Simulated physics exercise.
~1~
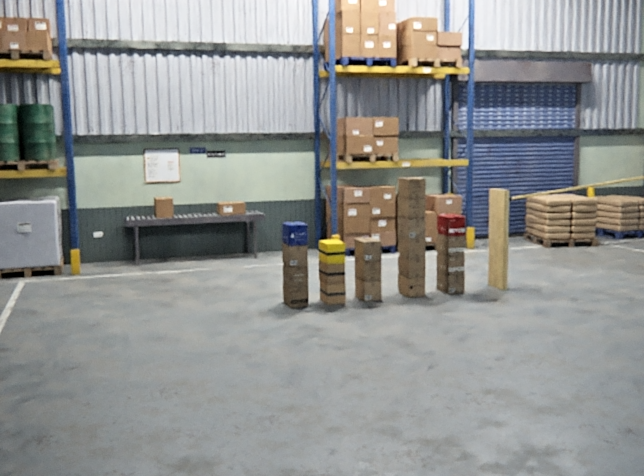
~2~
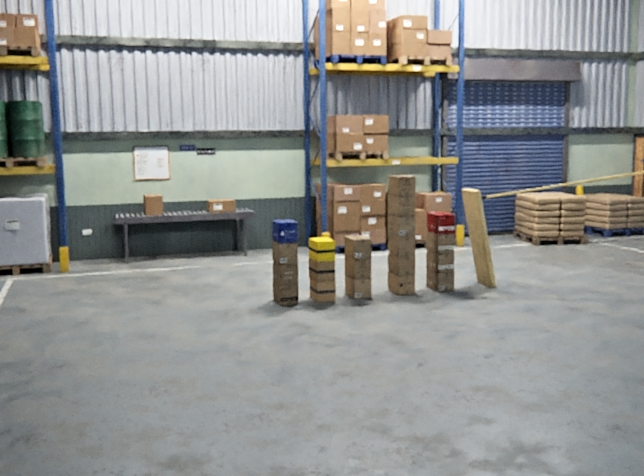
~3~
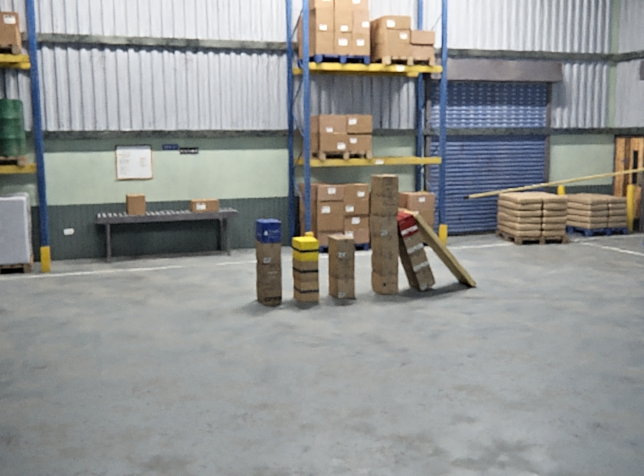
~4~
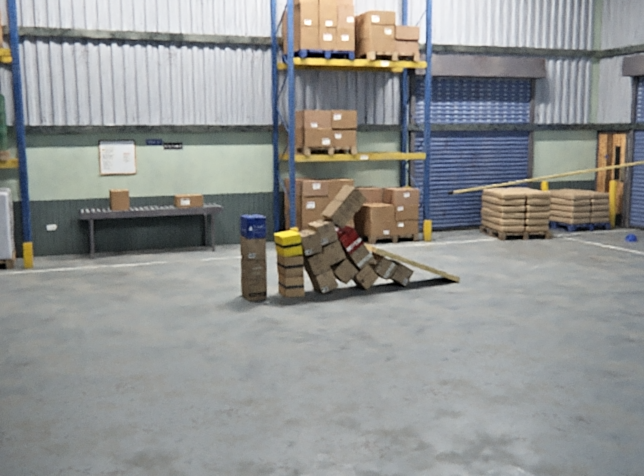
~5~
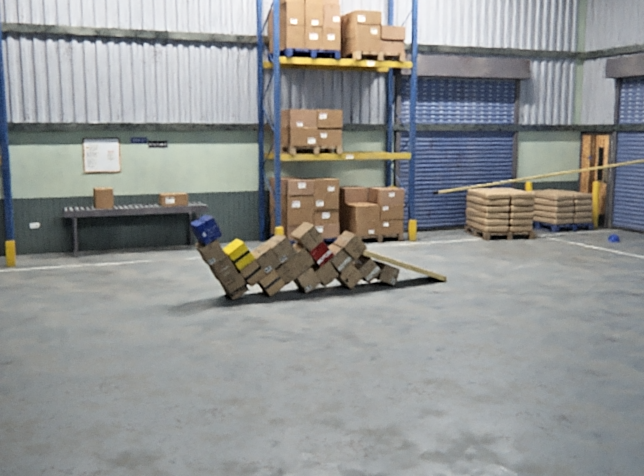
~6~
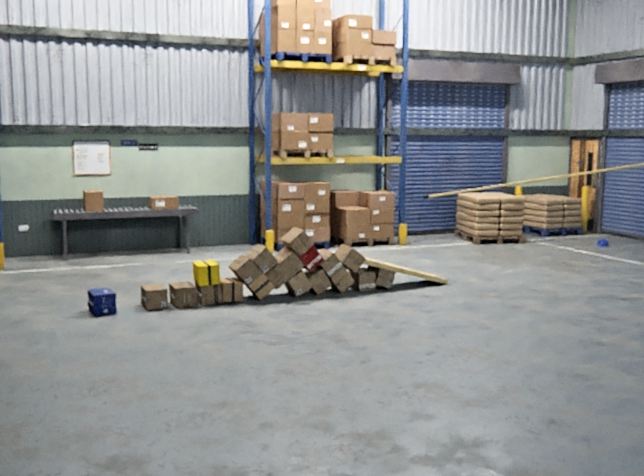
In a warehouse with blue racking and corrugated walls, seen from across an open concrete floor, five columns of taped cartons stand in a row. The left column has a blue carton on top, the next a yellow one, and the rightmost a red one, beside an upright pale board. The board tips left into the red-topped column, which leans into its taller neighbour. The collapse runs leftward through the columns until the blue-topped one topples too. Finally the blue and yellow cartons lie on their sides at left, while the red one rests tilted in the heap beside the sloping board.
